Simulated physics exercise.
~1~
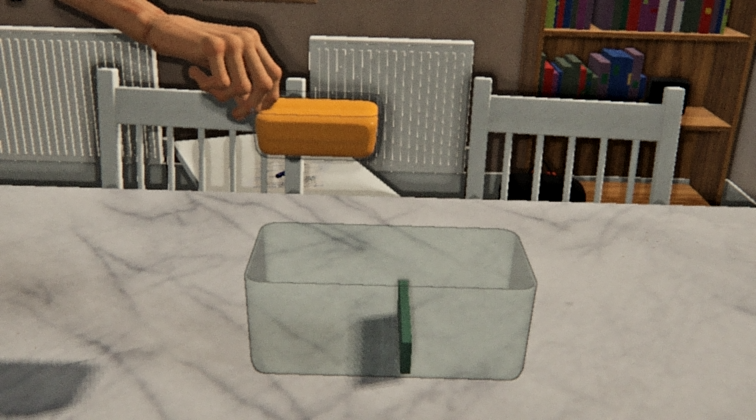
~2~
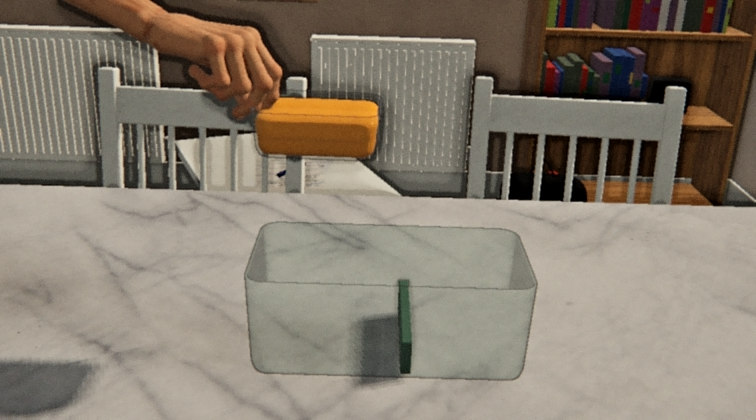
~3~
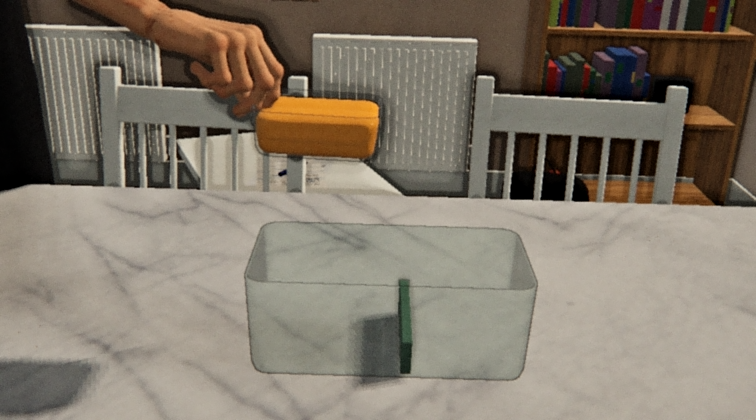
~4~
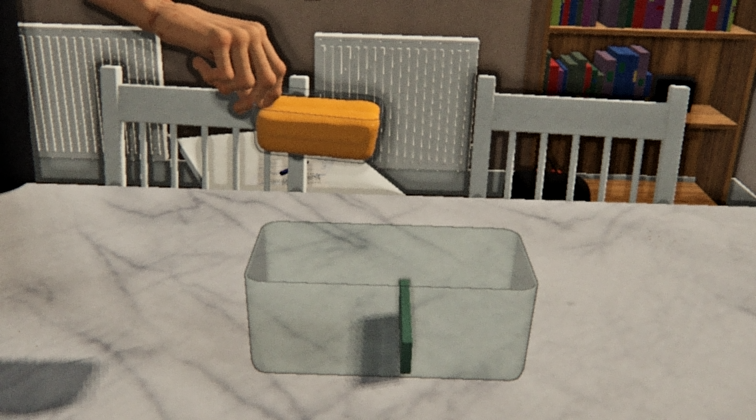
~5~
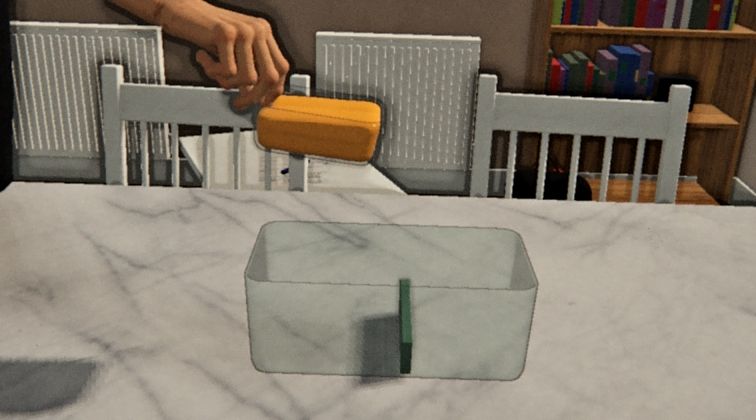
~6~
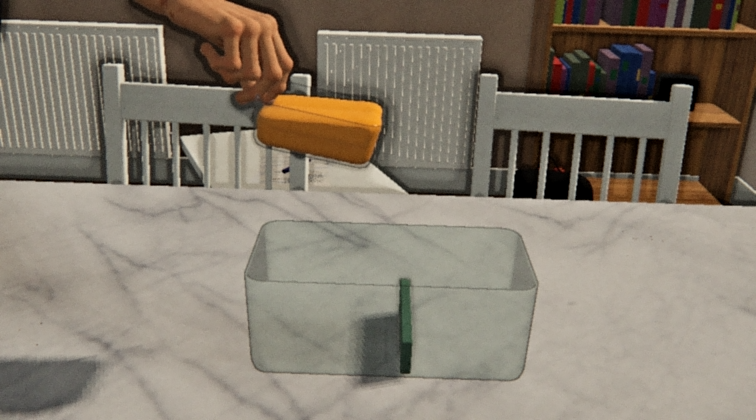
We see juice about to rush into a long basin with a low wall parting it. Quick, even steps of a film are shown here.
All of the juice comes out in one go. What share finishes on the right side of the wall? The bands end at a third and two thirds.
The share right of the wall fails to stay within two thirds.
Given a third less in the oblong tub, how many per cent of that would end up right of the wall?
That share would be some 60 parts in a hundred.
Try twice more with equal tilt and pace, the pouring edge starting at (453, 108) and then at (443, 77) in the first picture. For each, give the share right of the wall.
80 % and 80 %.
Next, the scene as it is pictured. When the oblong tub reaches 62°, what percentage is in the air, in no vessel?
I'd put it at roughly 45 percent of it.
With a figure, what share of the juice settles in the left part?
About 20 per cent.
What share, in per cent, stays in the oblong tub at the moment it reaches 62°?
Still holding around 30 %, give or take.
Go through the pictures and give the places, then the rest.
The first frame shows tilt 0°; pouring edge (380, 107); surface from (260, 107) to (378, 111); the long basin's rim runs from (254, 251) to (526, 259); the wall's top is at (405, 311).
The second frame shows tilt 0°; pouring edge (381, 107); surface from (260, 107) to (378, 111).
The third frame shows tilt 2°; pouring edge (381, 109); surface from (261, 106) to (379, 112).
The fourth frame shows tilt 4°; pouring edge (382, 111); surface from (262, 106) to (380, 112).
The fifth frame shows tilt 7°; pouring edge (383, 114); surface from (262, 105) to (381, 112).
The sixth frame shows tilt 11°; pouring edge (384, 118); surface from (263, 105) to (383, 113).
A moment on, the oblong tub is tipped part way and 30 per cent is still to pour, 2 is left of the wall and 25 right of it.
Next, the oblong tub is tipped on its side and 5 per cent is still to pour, 13 is left of the wall and 76 right of it.
Then the oblong tub is tipped on its side and 0 per cent is still to pour, 22 is left of the wall and 76 right of it.
Later the oblong tub is tipped on its side and 0 per cent is still to pour, 22 is left of the wall and 77 right of it.
In the end 22 per cent lies left of the wall, 77 right of it and 1 outside.
